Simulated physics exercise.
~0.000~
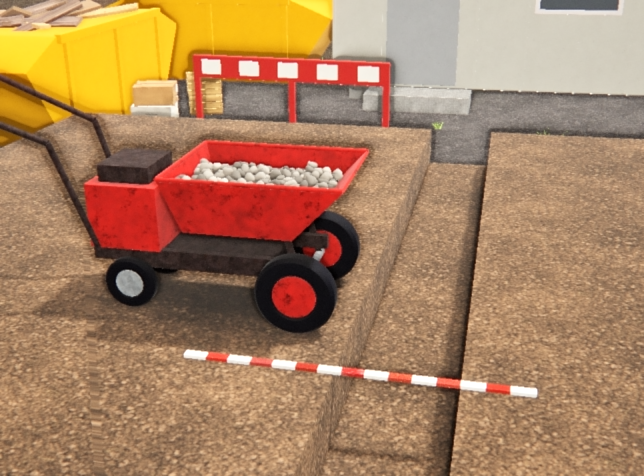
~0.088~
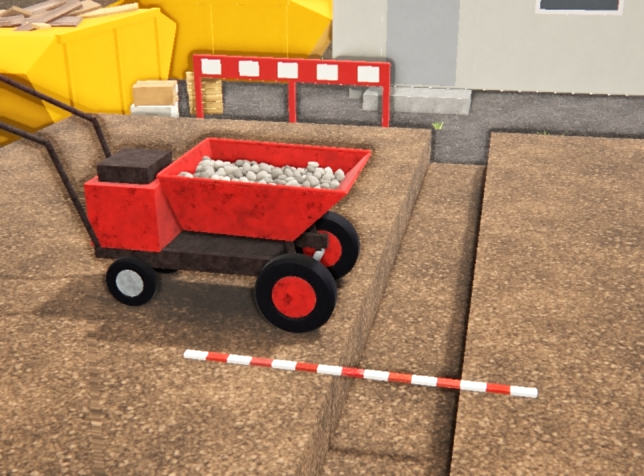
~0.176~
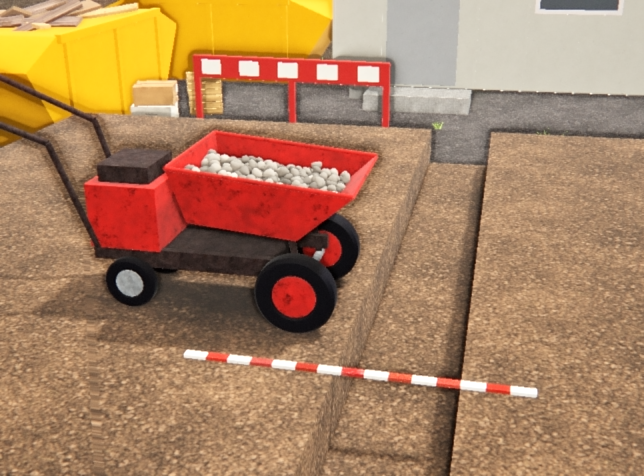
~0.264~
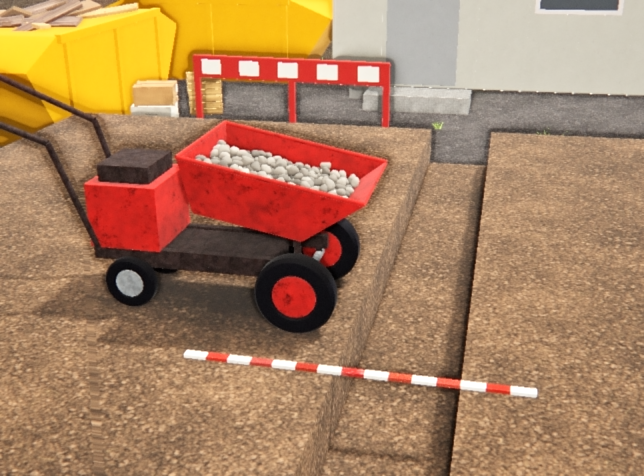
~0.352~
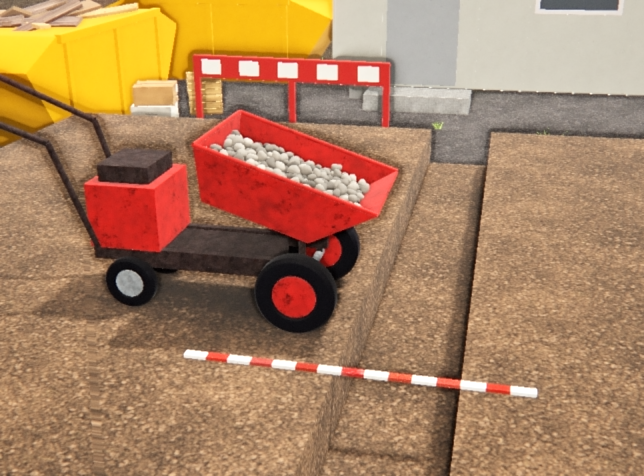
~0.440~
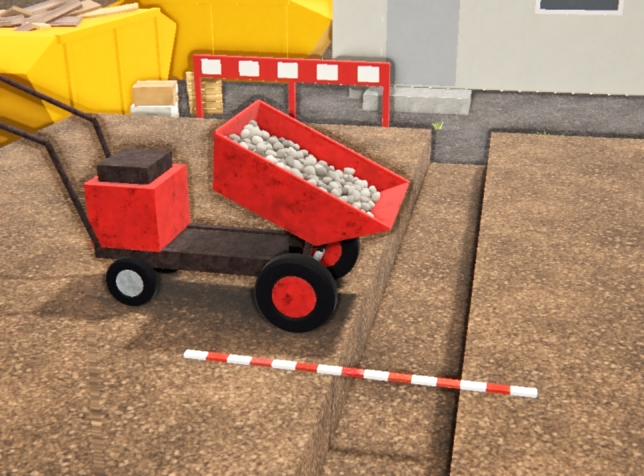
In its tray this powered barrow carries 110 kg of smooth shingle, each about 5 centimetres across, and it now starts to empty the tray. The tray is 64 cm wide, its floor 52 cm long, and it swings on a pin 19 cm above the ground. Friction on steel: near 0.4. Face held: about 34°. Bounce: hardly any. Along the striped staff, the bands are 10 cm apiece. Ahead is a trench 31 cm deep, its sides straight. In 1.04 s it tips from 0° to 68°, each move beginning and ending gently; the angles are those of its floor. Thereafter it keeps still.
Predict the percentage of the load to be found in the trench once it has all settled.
Roughly 54 percent of the load ends up there.
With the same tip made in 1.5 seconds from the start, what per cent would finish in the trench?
It would come to roughly 60 per cent.
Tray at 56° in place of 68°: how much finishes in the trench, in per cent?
Around 65 per cent would finish in the trench.
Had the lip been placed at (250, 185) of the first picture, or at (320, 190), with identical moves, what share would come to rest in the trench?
Around 100 and then 80 percent.
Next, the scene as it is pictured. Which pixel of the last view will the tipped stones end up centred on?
At about pixel (462, 353) in the last view.
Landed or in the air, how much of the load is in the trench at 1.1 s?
About 25 per cent by then.
After 0.8 s the floor is at 57°; 100 % in the tray; the foremost stones are at (421, 254).
After 1.1 s the floor is at 68°; 50 % in the tray, 25 % in the trench, 24 % past the trench; the foremost stones are at (530, 317).
After 1.5 s the floor is at 68°; 13 % in the tray, 42 % in the trench, 45 % past the trench; the foremost stones are past the picture's edge.
After 3.4 s the floor is at 68°; 0 % in the tray, 54 % in the trench, 46 % past the trench; the foremost stones are past the picture's edge.
